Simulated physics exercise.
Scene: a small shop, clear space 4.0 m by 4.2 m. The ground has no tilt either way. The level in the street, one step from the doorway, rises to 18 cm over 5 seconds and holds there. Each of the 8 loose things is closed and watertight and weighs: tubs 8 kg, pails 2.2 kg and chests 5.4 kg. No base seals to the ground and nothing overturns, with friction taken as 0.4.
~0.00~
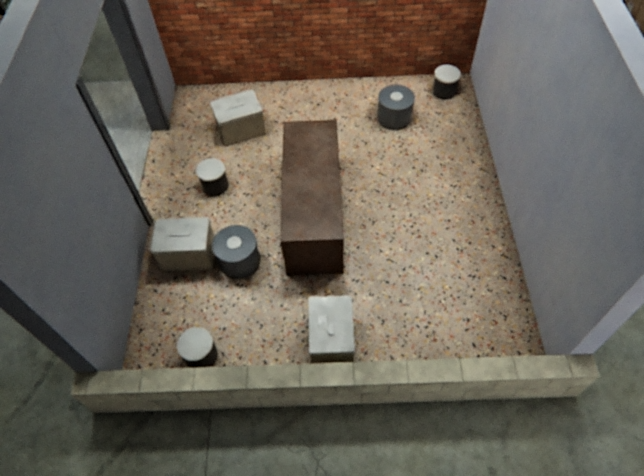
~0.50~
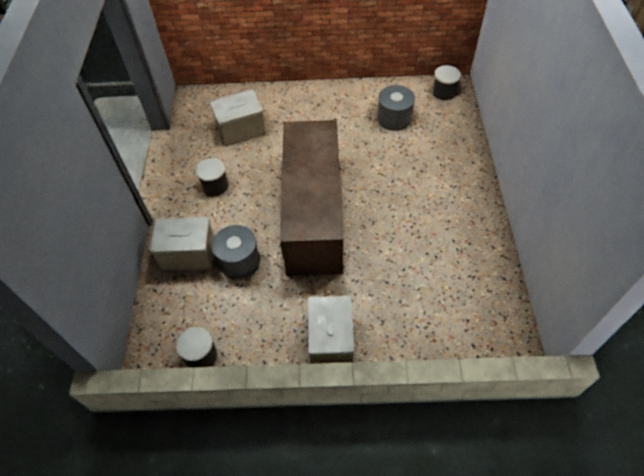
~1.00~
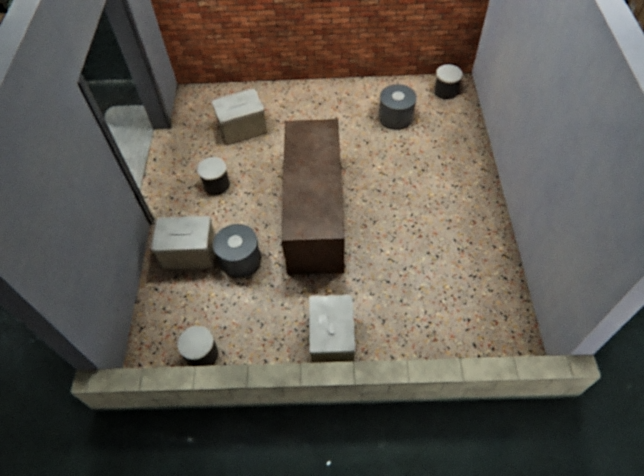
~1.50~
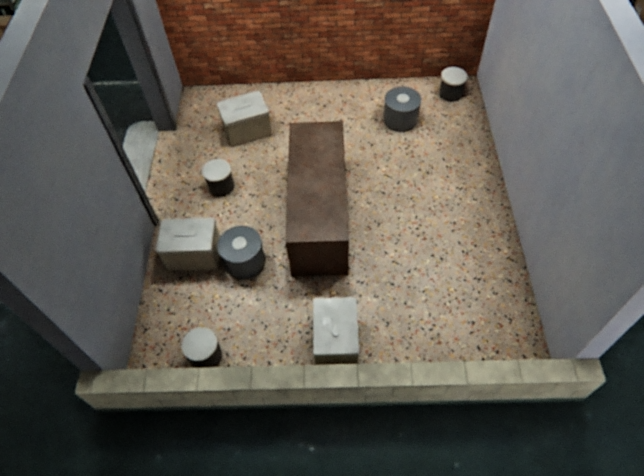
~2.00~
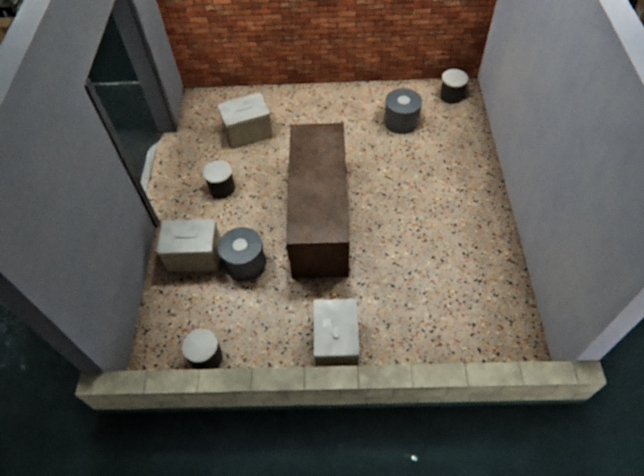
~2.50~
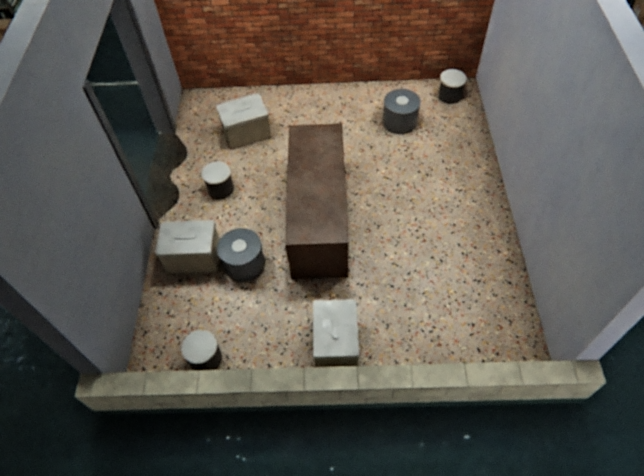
In a small brick-backed shop, water seeps through the left doorway while everything inside stays still.
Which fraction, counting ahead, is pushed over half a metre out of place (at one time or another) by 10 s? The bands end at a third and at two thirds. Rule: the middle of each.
The portion reaches two thirds.
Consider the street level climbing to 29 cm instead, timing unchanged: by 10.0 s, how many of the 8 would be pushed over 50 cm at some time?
8.
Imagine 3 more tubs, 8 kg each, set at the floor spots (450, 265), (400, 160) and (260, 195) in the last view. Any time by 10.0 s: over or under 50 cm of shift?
Respectively, lower, lower and higher.
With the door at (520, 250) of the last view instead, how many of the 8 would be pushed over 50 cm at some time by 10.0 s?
Then the count would be 5.
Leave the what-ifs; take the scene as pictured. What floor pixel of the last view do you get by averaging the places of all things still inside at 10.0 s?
Mean position: Approximately (350, 252).
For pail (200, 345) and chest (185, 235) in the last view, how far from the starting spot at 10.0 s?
In that order: 120 cm, 30 cm.
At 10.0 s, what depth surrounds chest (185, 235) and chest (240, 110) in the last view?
I'd estimate 5 cm for the first and 10 cm for the second.
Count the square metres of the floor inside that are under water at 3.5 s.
About 1.5 m2 is covered.
After 3.5 s 0 of 8 are over 50 cm from their spots; 0 afloat.
After 4.5 s 1 of 8 are over 50 cm from their spots; 0 afloat.
After 7.0 s 3 of 8 are over 50 cm from their spots; 2 afloat.
After 10.0 s 7 of 8 are over 50 cm from their spots, and 7 have been at some point; 6 afloat.
